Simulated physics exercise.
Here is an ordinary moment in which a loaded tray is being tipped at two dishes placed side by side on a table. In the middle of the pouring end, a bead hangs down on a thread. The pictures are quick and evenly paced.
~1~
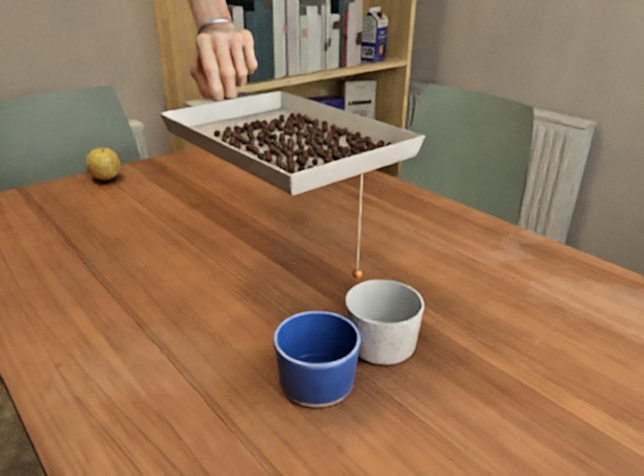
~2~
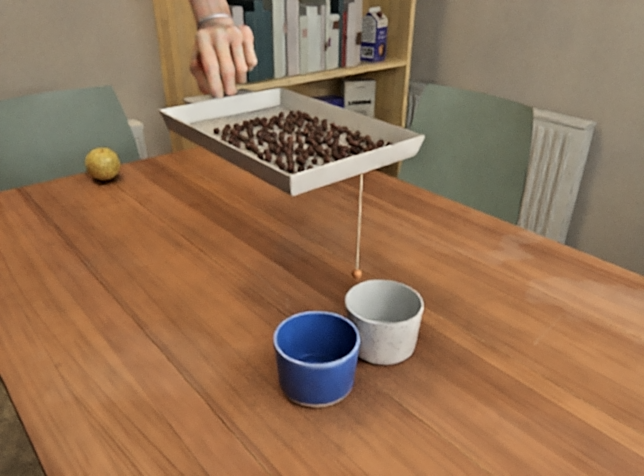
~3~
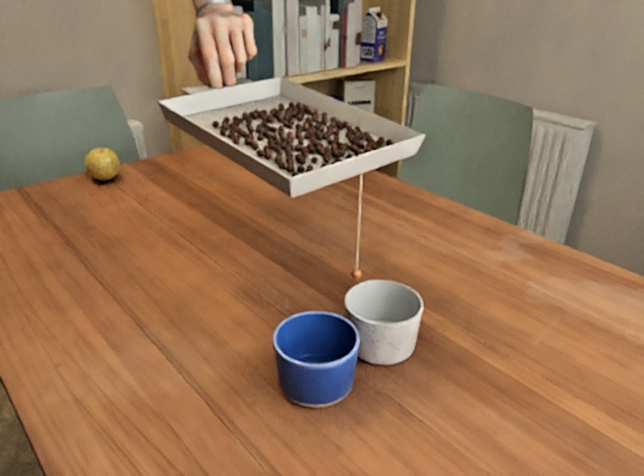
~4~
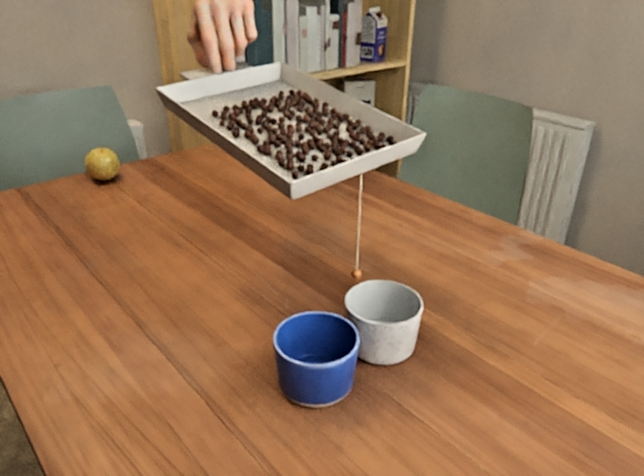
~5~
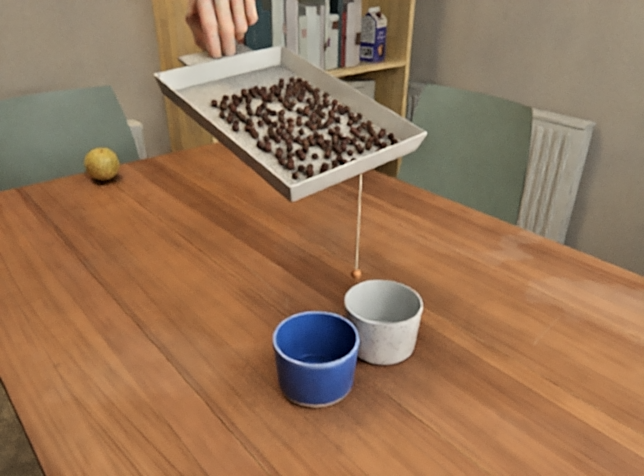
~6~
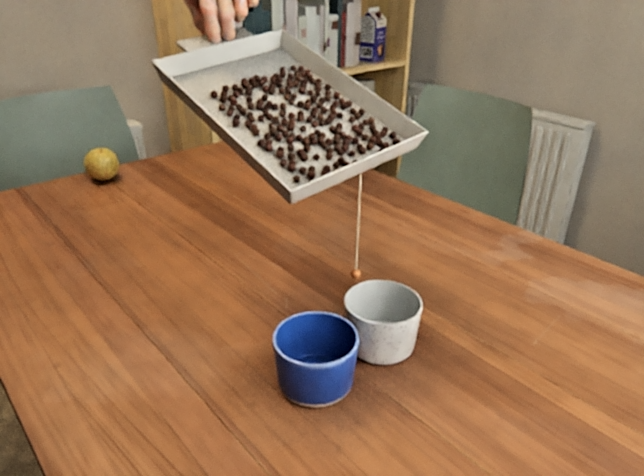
At a wooden table, a hand raising the back of a white tray of small brown berries, tilting it above blue and pale dishes.
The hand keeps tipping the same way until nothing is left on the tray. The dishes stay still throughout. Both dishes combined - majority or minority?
Majority.
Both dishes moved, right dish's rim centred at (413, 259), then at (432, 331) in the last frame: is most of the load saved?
Try 1: A minority of it. Try 2: A minority of it.
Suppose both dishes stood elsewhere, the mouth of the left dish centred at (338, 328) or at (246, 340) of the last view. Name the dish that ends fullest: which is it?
The one at left the first time, the one at right the second.
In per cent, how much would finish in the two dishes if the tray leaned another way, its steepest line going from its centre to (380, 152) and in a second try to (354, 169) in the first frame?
Lab note: Case 1 near 0 %, case 2 near 50 %.
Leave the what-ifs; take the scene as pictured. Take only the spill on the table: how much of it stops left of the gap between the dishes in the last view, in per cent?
Share to the left: Near 40 per cent.
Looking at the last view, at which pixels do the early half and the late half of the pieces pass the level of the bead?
The opening part goes through (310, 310); what follows goes through (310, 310).
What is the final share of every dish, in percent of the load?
The left dish ends with 80 per cent of the load and the right dish with 10 per cent.
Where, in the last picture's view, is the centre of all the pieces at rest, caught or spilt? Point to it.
About (315, 372).
Just after the last frame, tray tipped steeply; almost all on the tray; just a few in the air.
A moment on, tray tipped right over; roughly half on the tray; roughly a quarter in the left dish; just a few in the right dish; just a few outside both; roughly a quarter in the air.
Further on, tray tipped past a quarter turn; the larger part in the left dish; about a tenth in the right dish; about a tenth outside both.
When it is over, tray tipped past a quarter turn; the larger part in the left dish; about a tenth in the right dish; about a tenth outside both.
